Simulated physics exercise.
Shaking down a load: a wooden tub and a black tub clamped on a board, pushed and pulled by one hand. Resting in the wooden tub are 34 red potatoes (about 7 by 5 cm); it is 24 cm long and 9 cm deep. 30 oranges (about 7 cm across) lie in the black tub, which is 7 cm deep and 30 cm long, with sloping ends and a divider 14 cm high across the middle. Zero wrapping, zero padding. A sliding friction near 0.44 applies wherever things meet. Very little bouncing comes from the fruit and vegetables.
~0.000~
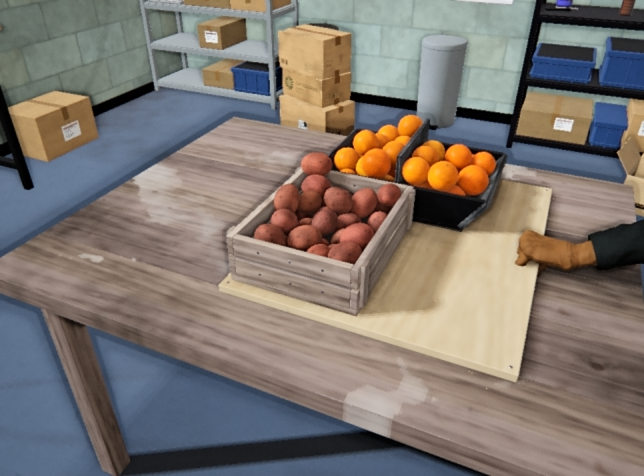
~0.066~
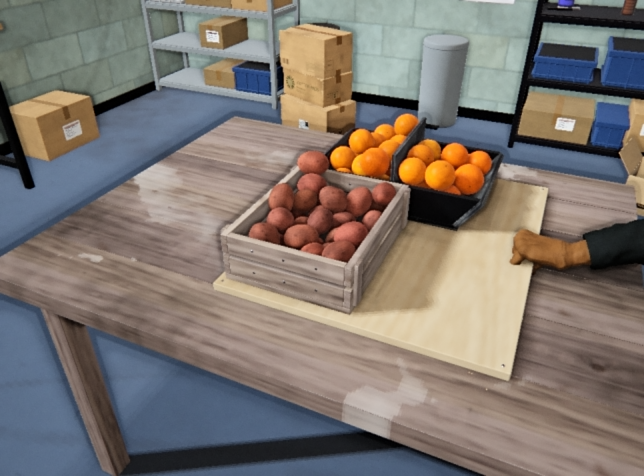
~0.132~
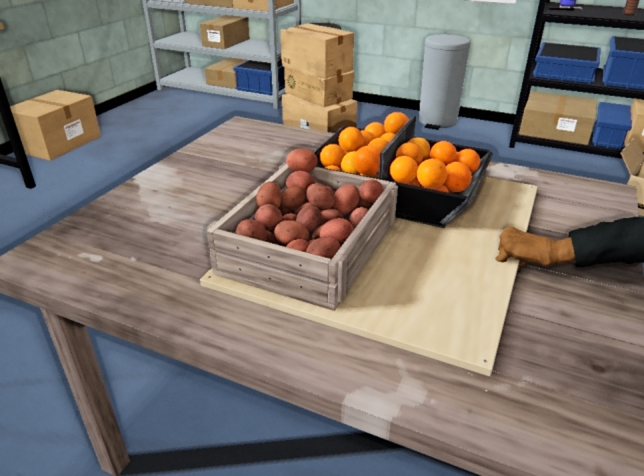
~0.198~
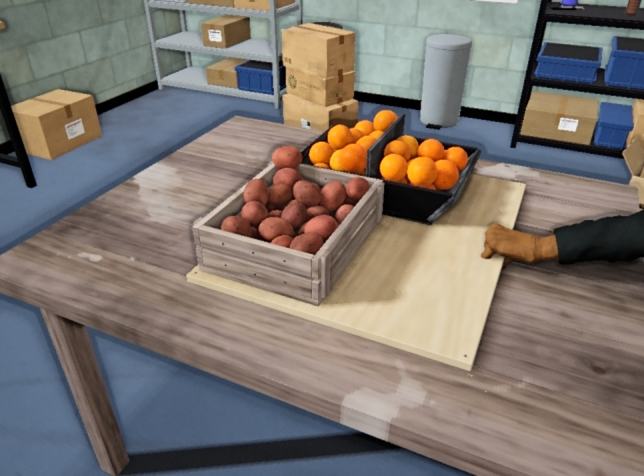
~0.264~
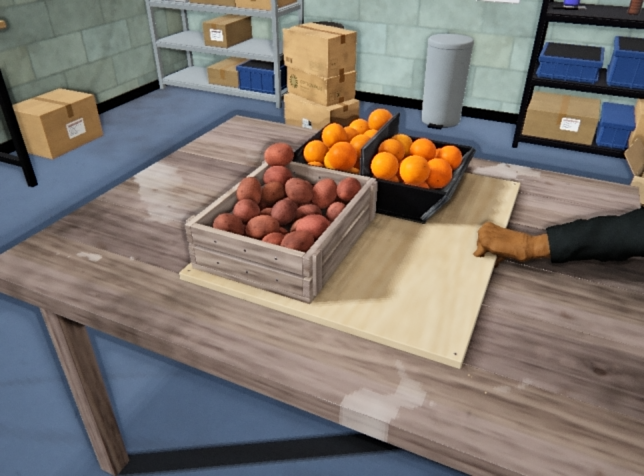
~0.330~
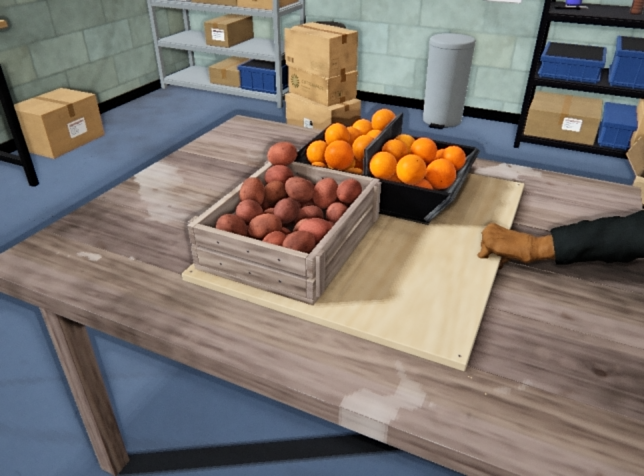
To begin with, a gloved-looking hand at the right grips a board on a worn table, carrying a wooden crate of red potatoes and a divided black tub of oranges. The hand pushes the board a short way left, slowing, then draws it very slightly back right, the produce staying inside.
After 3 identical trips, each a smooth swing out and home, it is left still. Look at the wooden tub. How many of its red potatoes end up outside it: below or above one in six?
It is going to shed less than one sixth.
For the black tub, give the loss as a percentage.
The black tub comes in at 0 in a hundred.
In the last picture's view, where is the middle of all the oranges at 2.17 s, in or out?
Somewhere around pixel (415, 165).
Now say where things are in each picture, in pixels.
In the first frame (places track the rim corner closest to us here), wooden tub (353, 267); black tub (485, 201); 0 cm along; all still inside.
The second frame shows wooden tub (346, 265); black tub (480, 200); 1 cm along.
The third frame shows wooden tub (330, 261); black tub (467, 198); 4 cm along.
The fourth frame shows wooden tub (313, 257); black tub (453, 195); 7 cm along.
The fifth frame shows wooden tub (304, 255); black tub (446, 194); 9 cm along.
The sixth frame shows wooden tub (308, 256); black tub (450, 194); 8 cm along; all still inside.
After 0.62 s, the wooden tub has all 34 and the black tub has all 30.
After 0.99 s, the wooden tub has all 34 and the black tub has all 30.
After 1.51 s, the wooden tub has all 34 and the black tub has all 30.
Outcome (at 2.17 s), the wooden tub has all 34 and the black tub has all 30. Asked share, 0 of 34, 0 per cent.
